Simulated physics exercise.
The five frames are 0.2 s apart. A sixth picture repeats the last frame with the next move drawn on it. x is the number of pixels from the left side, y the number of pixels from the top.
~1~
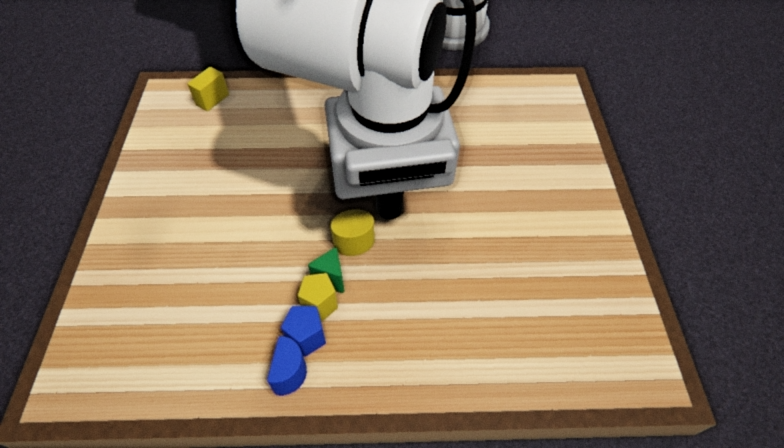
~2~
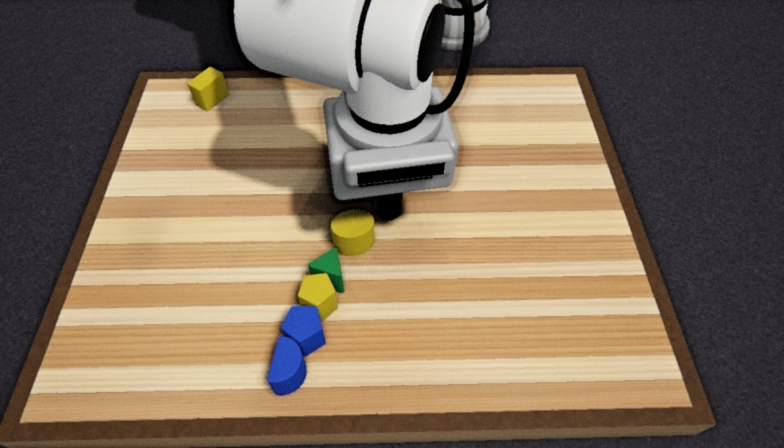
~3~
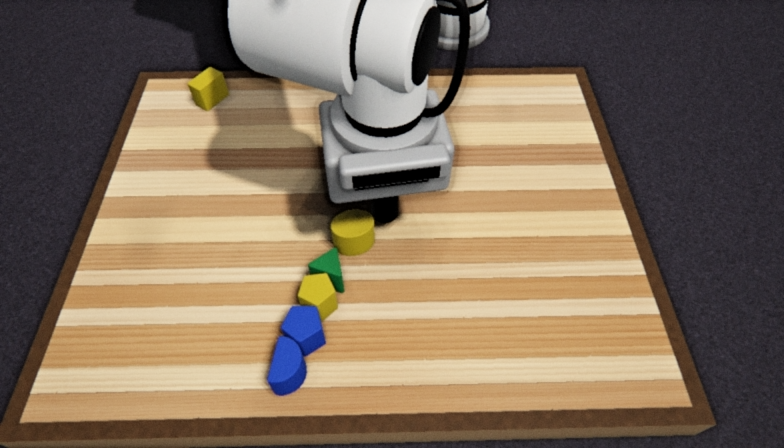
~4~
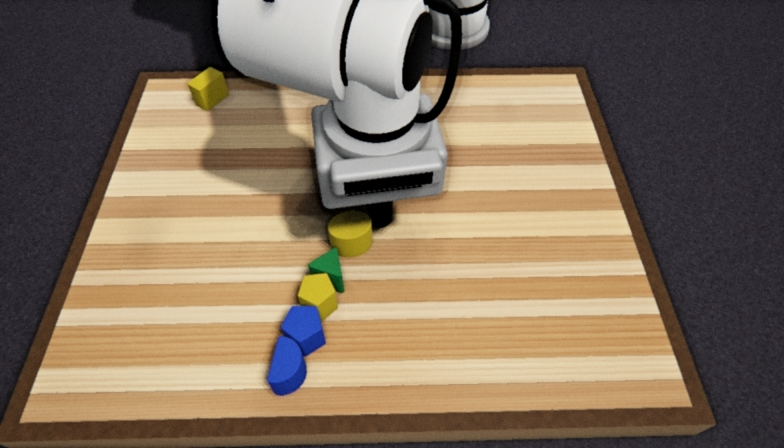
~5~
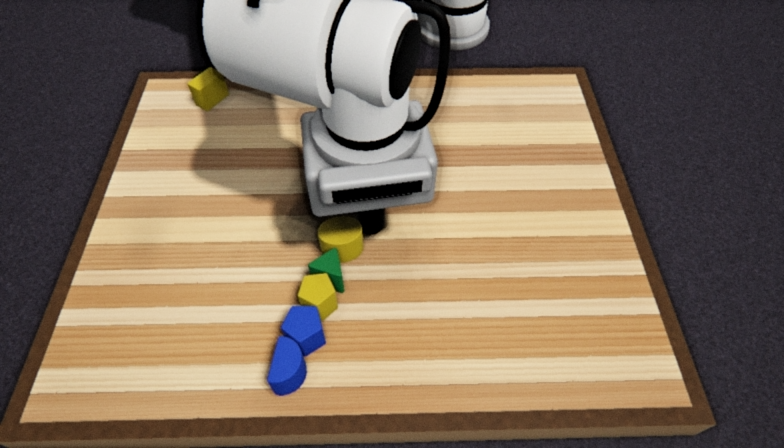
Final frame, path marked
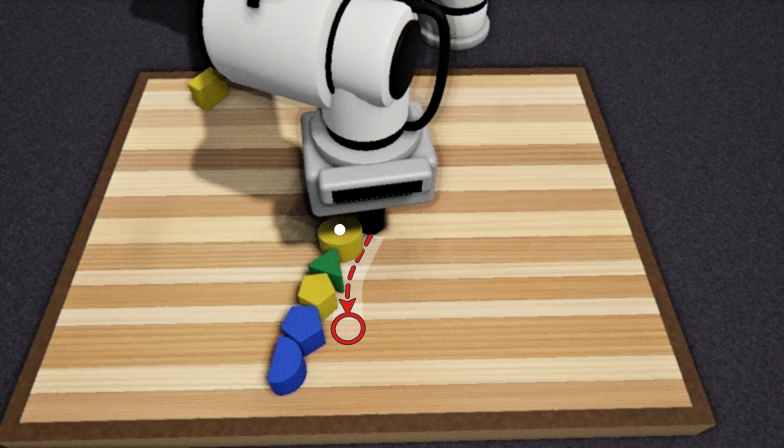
White robot arm edging left and nudging a yellow round block slightly toward a line of green, yellow and blue blocks.
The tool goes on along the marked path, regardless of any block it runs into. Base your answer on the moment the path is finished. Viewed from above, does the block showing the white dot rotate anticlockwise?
I'd say no.
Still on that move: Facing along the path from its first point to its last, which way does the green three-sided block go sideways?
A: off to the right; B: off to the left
It's A.
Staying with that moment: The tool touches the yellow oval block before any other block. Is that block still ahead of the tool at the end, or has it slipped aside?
I predict the tool has moved past it.
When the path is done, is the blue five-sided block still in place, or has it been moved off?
Displaced, by a centimetre or more.
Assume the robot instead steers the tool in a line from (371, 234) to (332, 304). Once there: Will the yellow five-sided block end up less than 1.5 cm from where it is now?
In short: No.
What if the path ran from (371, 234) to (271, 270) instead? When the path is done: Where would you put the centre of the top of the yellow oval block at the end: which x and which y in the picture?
Its top centre is at about (234, 276).
Drawn move, from (371, 234) via (350, 277), ending at (348, 328); the dot is on the yellow oval block.
On the path given first. One third of the way, tool (356, 254); yellow five-sided block (315, 291), turned 15° anticlockwise; green three-sided block (312, 265), turned 55° anticlockwise; yellow oval block (321, 239), turned 60° clockwise.
Two thirds of the way, tool (346, 285); yellow five-sided block (315, 292), turned 15° anticlockwise; green three-sided block (310, 266), turned 55° anticlockwise; yellow oval block (319, 239), turned 70° clockwise.
At the end, tool (347, 321); blue five-sided block (292, 329); yellow five-sided block (312, 296), turned 15° clockwise; green three-sided block (310, 266), turned 55° anticlockwise; yellow oval block (319, 239), turned 70° clockwise.
